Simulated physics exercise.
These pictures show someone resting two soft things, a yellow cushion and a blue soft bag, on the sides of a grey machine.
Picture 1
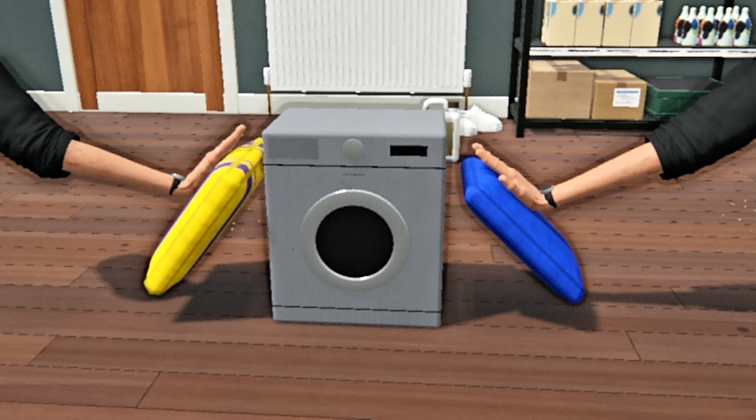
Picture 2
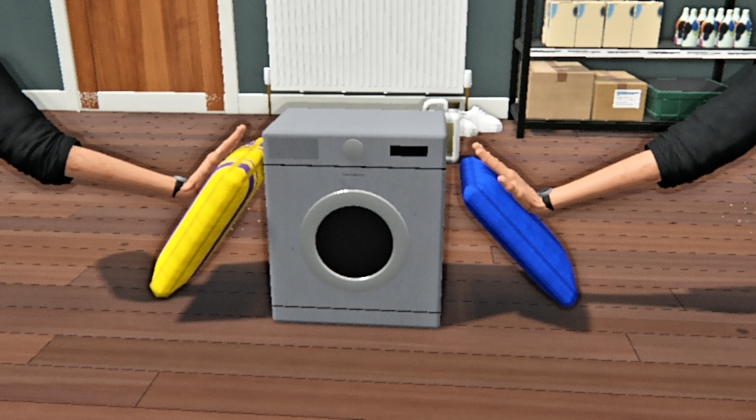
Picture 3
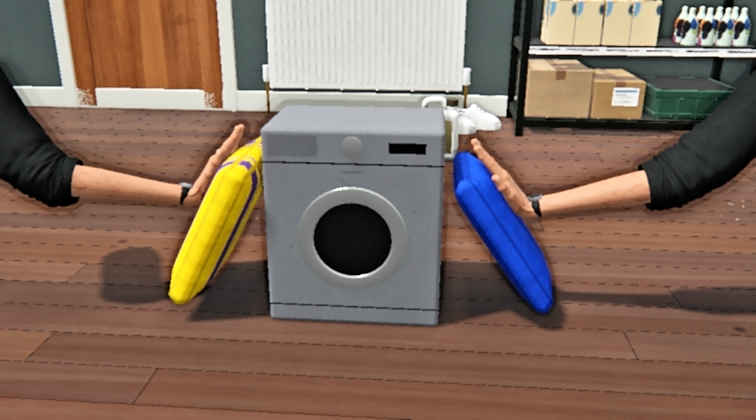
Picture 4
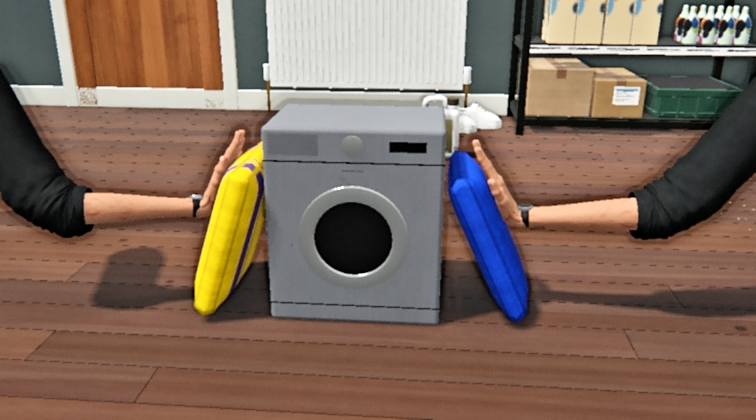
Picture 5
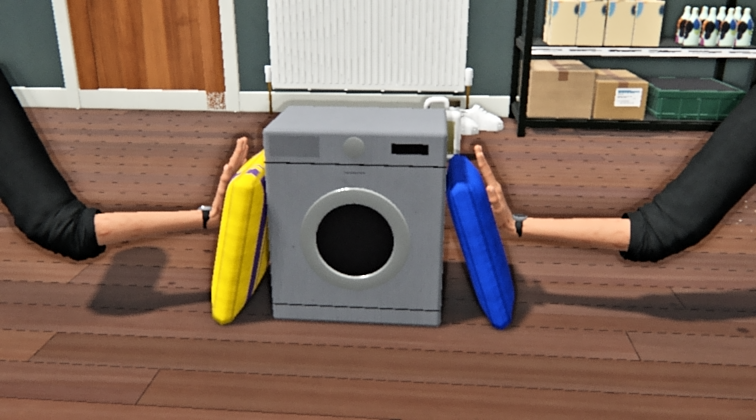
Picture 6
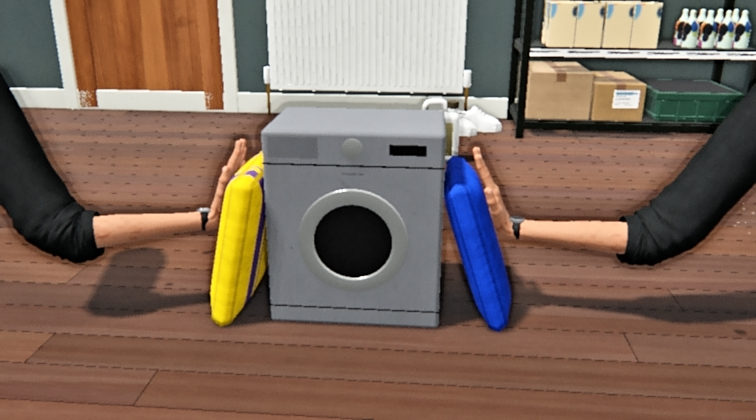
Two hands press a yellow cushion and a blue soft bag inward against a grey machine.
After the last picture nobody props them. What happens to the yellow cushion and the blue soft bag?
As it turns out, the yellow cushion holds its lean and the blue soft bag remains propped up.
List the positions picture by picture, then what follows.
The first picture shows cushion foot (153, 289), head (233, 180); soft bag foot (576, 298), head (471, 194).
The second picture shows cushion foot (159, 292); soft bag foot (569, 301).
The third picture shows cushion foot (178, 300); soft bag foot (544, 308).
The fourth picture shows cushion foot (205, 310); soft bag foot (517, 317).
The fifth picture shows cushion foot (223, 320); soft bag foot (501, 325).
The sixth picture shows cushion foot (222, 322), head (243, 186), almost upright; soft bag foot (497, 327), head (457, 191), almost upright.
Then, 0.22 s on from there, cushion propped as before near (250, 231); soft bag propped as before near (476, 241).
In the end, cushion propped as before near (250, 230); soft bag propped as before near (476, 241). The yellow cushion remains propped up and the blue soft bag keeps leaning.
